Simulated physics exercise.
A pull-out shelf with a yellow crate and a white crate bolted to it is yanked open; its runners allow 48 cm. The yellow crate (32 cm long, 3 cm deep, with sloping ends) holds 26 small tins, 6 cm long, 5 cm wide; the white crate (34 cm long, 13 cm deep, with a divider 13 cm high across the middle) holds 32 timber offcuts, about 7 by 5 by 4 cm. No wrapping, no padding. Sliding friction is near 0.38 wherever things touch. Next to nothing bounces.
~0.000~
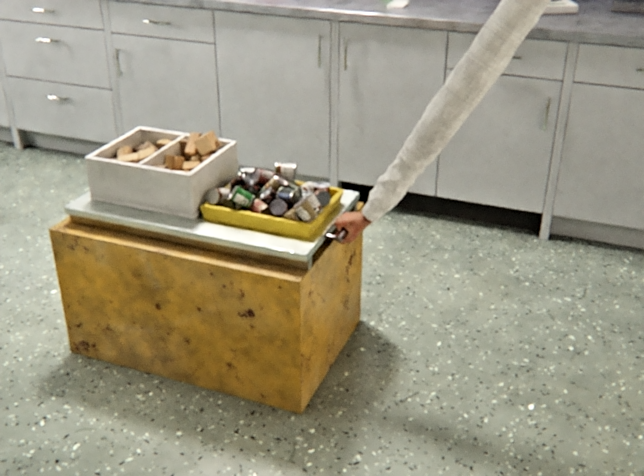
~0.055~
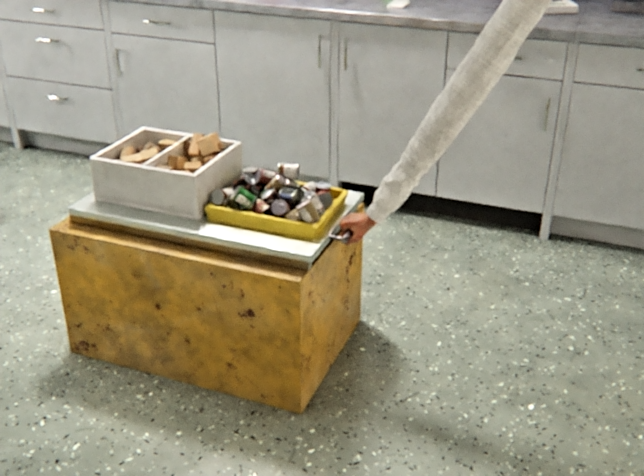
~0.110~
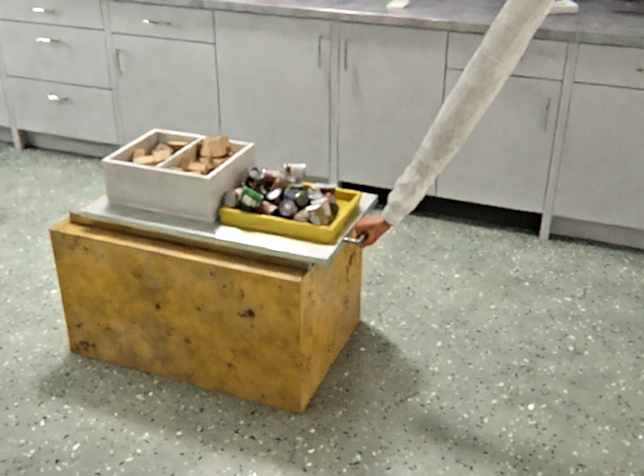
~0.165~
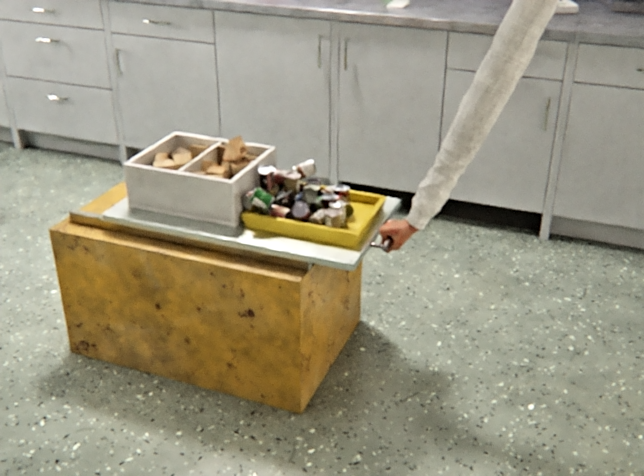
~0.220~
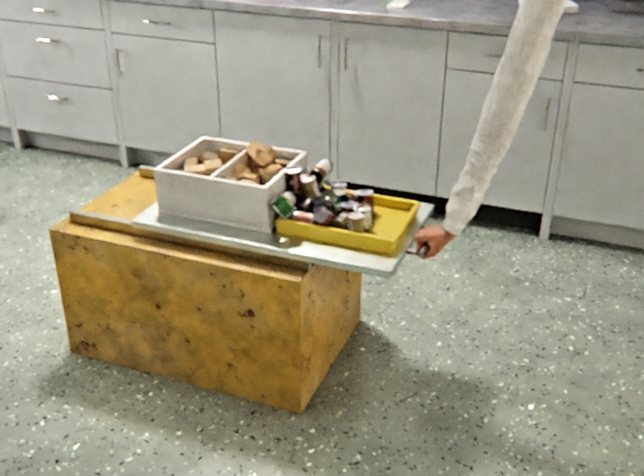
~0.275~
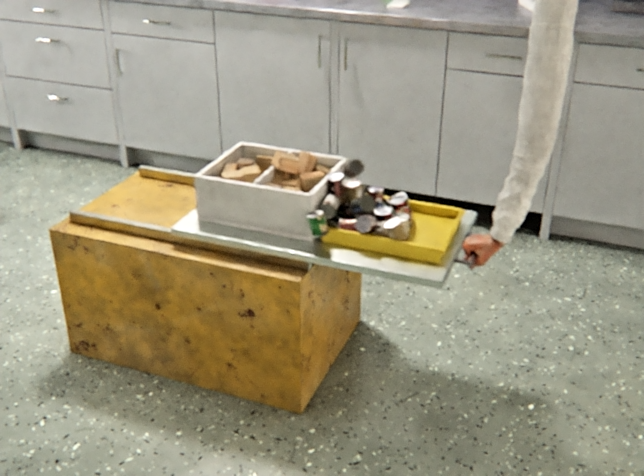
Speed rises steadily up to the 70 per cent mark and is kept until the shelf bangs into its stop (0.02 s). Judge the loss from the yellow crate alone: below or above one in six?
It sheds more than one in six of them.
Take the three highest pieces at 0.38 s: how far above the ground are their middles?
Roughly 70 cm.
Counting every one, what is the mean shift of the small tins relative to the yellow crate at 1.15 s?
Some 56 cm rightwards.
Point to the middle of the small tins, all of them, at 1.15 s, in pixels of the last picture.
At about (597, 421).
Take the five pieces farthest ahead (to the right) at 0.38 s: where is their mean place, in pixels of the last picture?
Near (481, 234).
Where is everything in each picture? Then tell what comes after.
In the first picture (places track the rim corner closest to us here), yellow crate (308, 224); white crate (187, 174); 0 cm pulled; all still inside.
In the second picture, yellow crate (313, 225); white crate (192, 175); 2 cm pulled.
In the third picture, yellow crate (328, 228); white crate (206, 177); 6 cm pulled.
In the fourth picture, yellow crate (354, 233); white crate (229, 181); 14 cm pulled.
In the fifth picture, yellow crate (391, 240); white crate (263, 187); 25 cm pulled; 1 out, the lowest tin at (282, 205).
In the sixth picture, yellow crate (440, 248); white crate (308, 194); 38 cm pulled; 1 out, the lowest tin at (318, 224).
After 0.30 s, the shelf hits its stop.
After 0.38 s, the yellow crate is down by 4 of 26 and the white crate has all 32.
After 0.50 s, the yellow crate is down by 16 of 26 and the white crate has all 32.
After 0.72 s, the yellow crate is down by 19 of 26 and the white crate has all 32.
Outcome (at 1.15 s), the yellow crate is down by 19 of 26 and the white crate has all 32. Asked share, 19 of 26, 73 per cent.
